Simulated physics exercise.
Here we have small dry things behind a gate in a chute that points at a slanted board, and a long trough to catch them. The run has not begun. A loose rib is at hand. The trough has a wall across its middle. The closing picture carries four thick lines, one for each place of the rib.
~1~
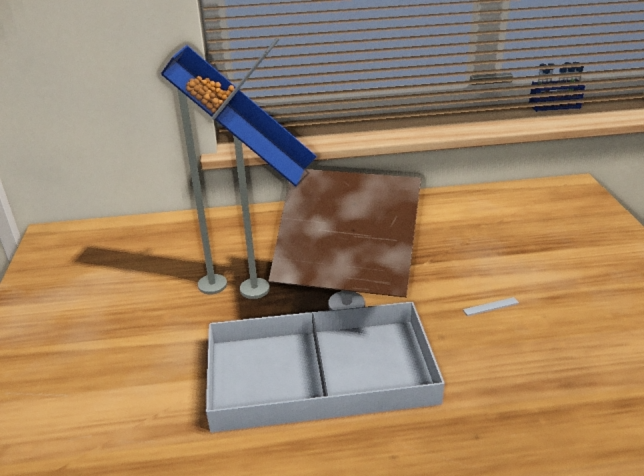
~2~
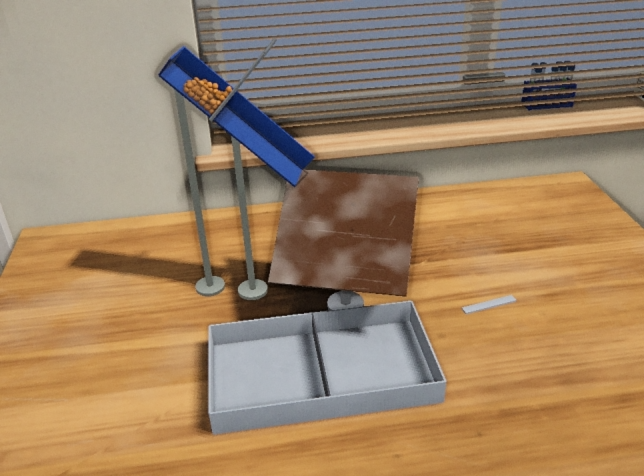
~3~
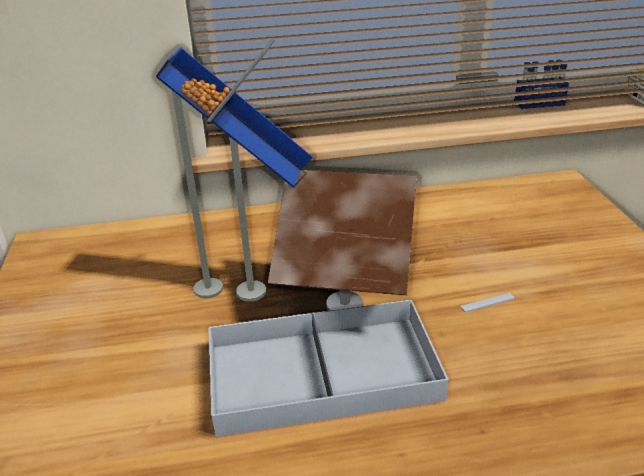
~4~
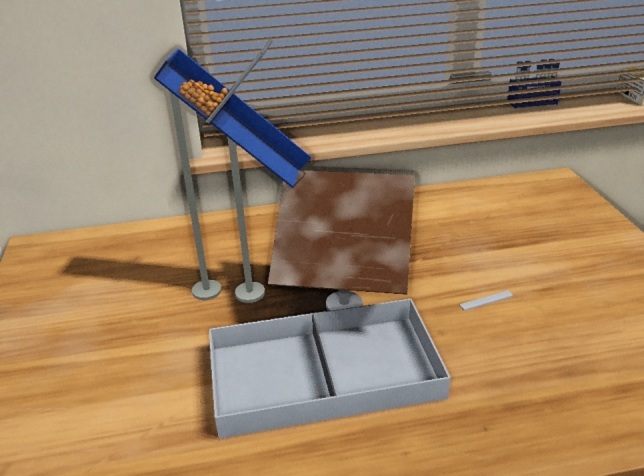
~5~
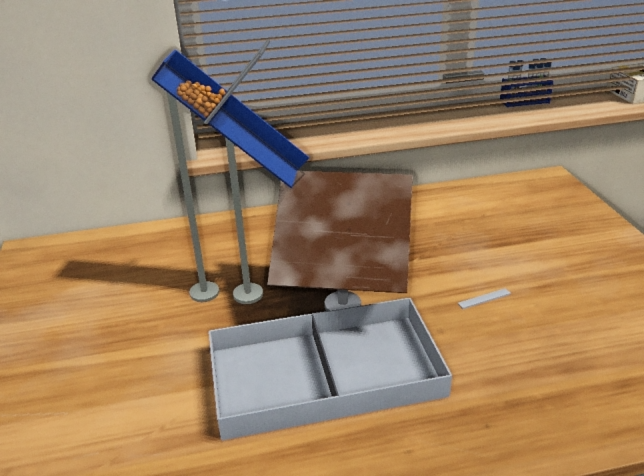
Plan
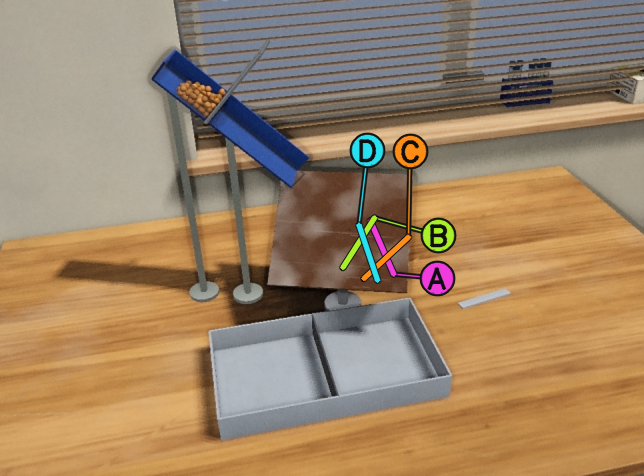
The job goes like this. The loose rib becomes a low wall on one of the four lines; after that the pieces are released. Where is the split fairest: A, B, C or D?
B is best.
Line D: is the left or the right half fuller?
The right half.
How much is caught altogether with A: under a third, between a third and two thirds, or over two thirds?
It is over two thirds.
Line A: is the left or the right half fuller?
The right half.
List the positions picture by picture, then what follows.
Load behind the gate at (214, 94), roasted chickpeas; lip of the chute at (300, 178), sloping fairly steeply, in the first frame.
Middle of the board at (345, 229), tilted fairly steeply; middle of its low edge at (336, 289); of its high edge at (353, 173), in the second frame.
Front corners of the trough at (213, 415) and (448, 379); front end of its middle wall at (333, 397), in the third frame.
Middle of the load at (207, 97); lip at (296, 179), in the fourth frame.
Middle of the load at (205, 98); lip at (294, 180), in the fifth frame.
On the marked copy, line A from (370, 220) to (393, 274); line B from (374, 217) to (342, 267); line C from (408, 237) to (363, 278); line D from (359, 225) to (377, 280).
If A is chosen, of what is caught, a small part in the left half, nearly all in the right.
If B is chosen, of what is caught, about two thirds in the left half, about a third in the right.
If C is chosen, of what is caught, a small part in the left half, most in the right.
If D is chosen, of what is caught, a small part in the left half, nearly all in the right.
